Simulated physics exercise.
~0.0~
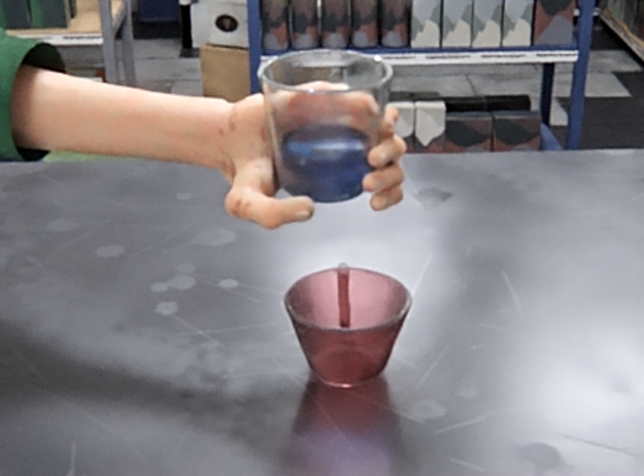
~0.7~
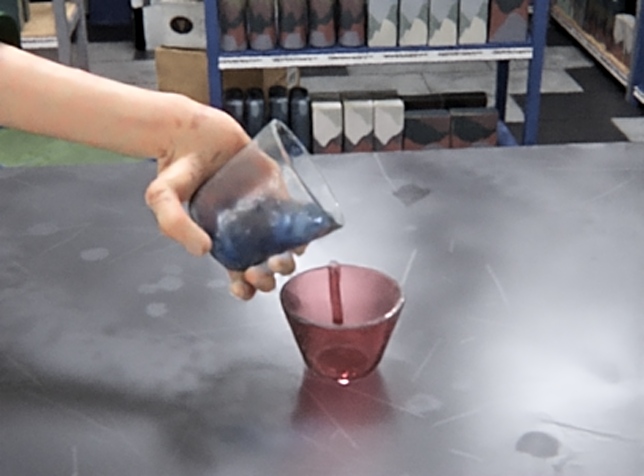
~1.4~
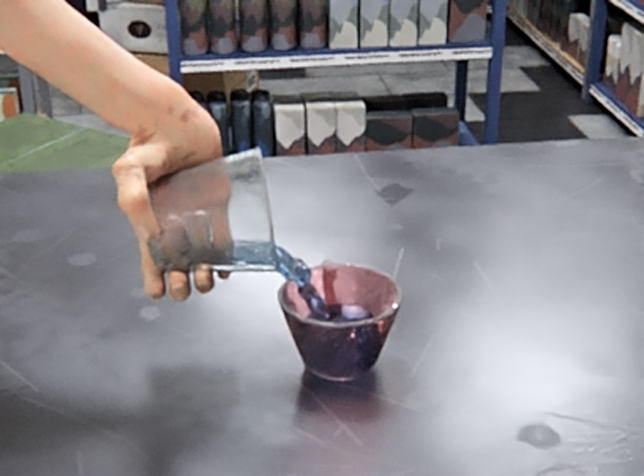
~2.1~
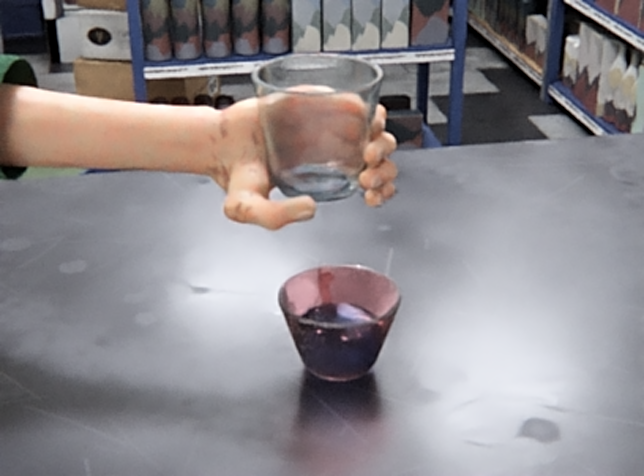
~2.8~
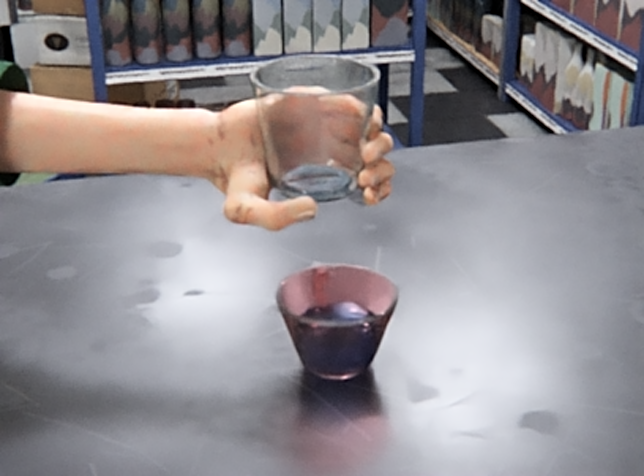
A hand tips a glass of blue water into a reddish cup, then levels it.
